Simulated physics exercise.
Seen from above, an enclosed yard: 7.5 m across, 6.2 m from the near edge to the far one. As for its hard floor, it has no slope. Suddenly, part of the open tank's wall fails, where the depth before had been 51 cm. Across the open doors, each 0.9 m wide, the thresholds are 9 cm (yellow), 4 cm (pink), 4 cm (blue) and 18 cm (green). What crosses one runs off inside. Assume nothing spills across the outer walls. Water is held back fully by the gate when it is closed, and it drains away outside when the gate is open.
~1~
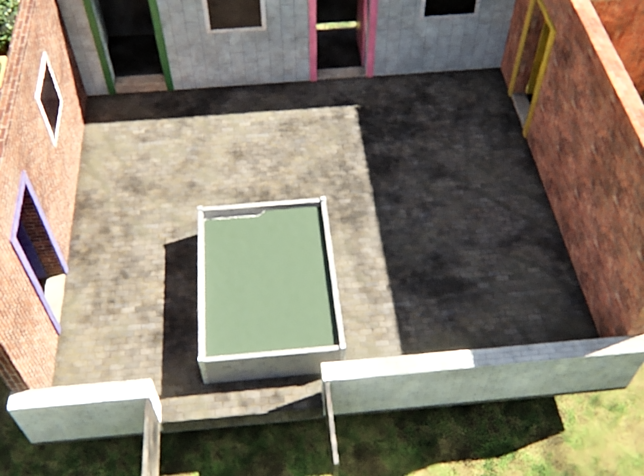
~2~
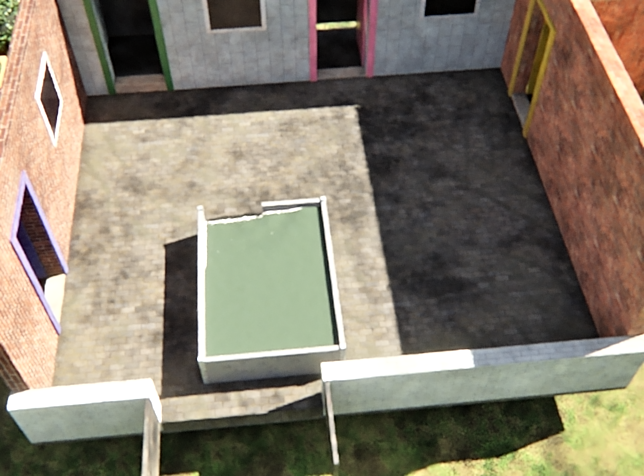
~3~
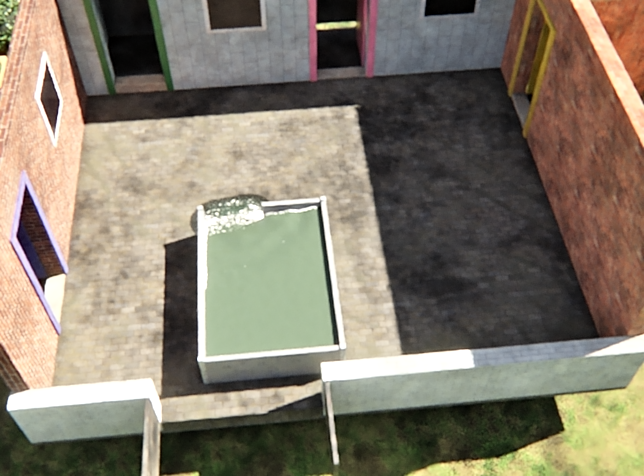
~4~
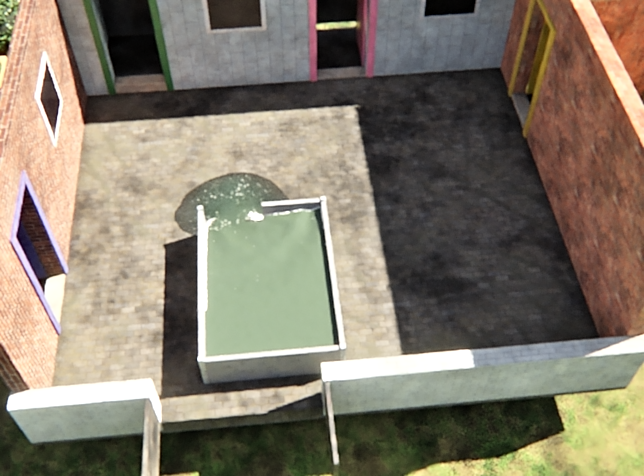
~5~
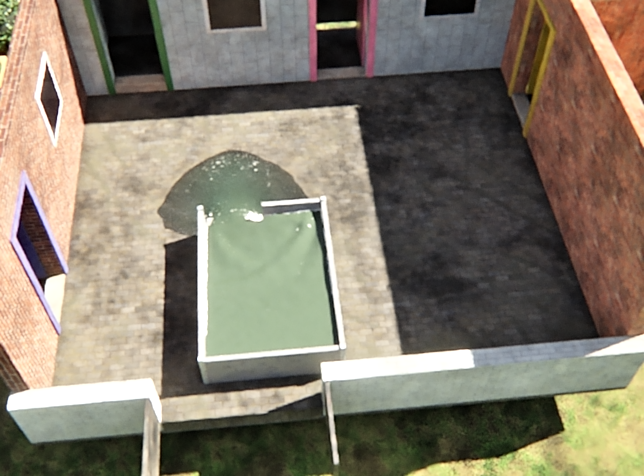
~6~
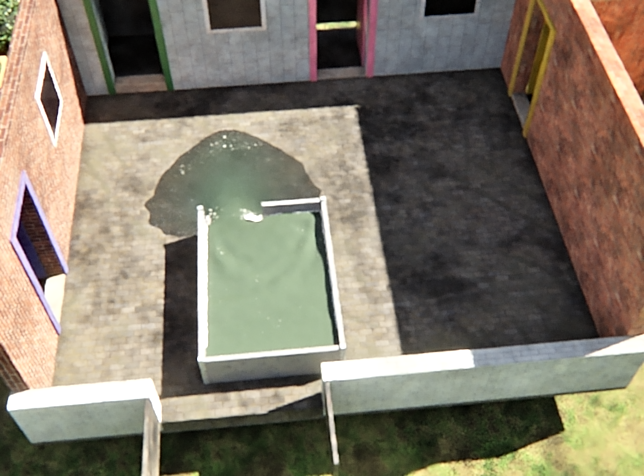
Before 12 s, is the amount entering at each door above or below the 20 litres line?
At the yellow door the water let in will remain short of the limit. At the pink door the water let in will surpass the limit. At the blue door the water let in will remain short of the limit. At the green door the water let in will remain short of the limit.
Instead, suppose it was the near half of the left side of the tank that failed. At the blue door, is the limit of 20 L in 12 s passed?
At the blue door the limit is exceeded.
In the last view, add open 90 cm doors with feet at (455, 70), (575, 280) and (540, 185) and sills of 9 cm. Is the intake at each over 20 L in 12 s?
Door 1: Lower; door 2: Lower; door 3: Lower.
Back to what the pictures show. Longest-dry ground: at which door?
Last: Blue.
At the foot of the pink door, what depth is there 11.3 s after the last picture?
It's some 4.0 centimetres deep.
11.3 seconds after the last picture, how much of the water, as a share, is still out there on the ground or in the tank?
94 %.
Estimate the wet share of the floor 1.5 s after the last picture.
Around 30 per cent.
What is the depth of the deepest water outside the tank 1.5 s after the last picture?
It tops out at some 28 cm.
Then, 0.7 s after the last picture water covers 20 % of the floor and is deepest (30 cm) near (225, 228); yellow door not reached, pink door not reached, blue door not reached, green door not reached.
Then, 1.5 s after the last picture water covers 30 % of the floor and is deepest (28 cm) near (88, 96); yellow door not reached, pink door 5 cm at the sill, 0 L in, blue door not reached, green door 16 cm at the sill, 0 L in.
Then, 2.8 s after the last picture water covers 35 % of the floor and is deepest (21 cm) near (109, 95); yellow door not reached, pink door 8 cm at the sill, 13 L in, blue door not reached, green door 19 cm at the sill, 1 L in.
Then, 6.3 s after the last picture water covers 60 % of the floor and is deepest (13 cm) near (201, 95); yellow door 7 cm at the sill, 0 L in, pink door 6 cm at the sill, 31 L in, blue door 4 cm at the sill, 0 L in, green door 10 cm at the sill, 2 L in.
Then, 11.3 s after the last picture water covers 85 % of the floor and is deepest (9 cm) near (49, 415); yellow door 6 cm at the sill, 0 L in, pink door 4 cm at the sill, 38 L in, blue door 3 cm at the sill, 0 L in, green door 6 cm at the sill, 2 L in.
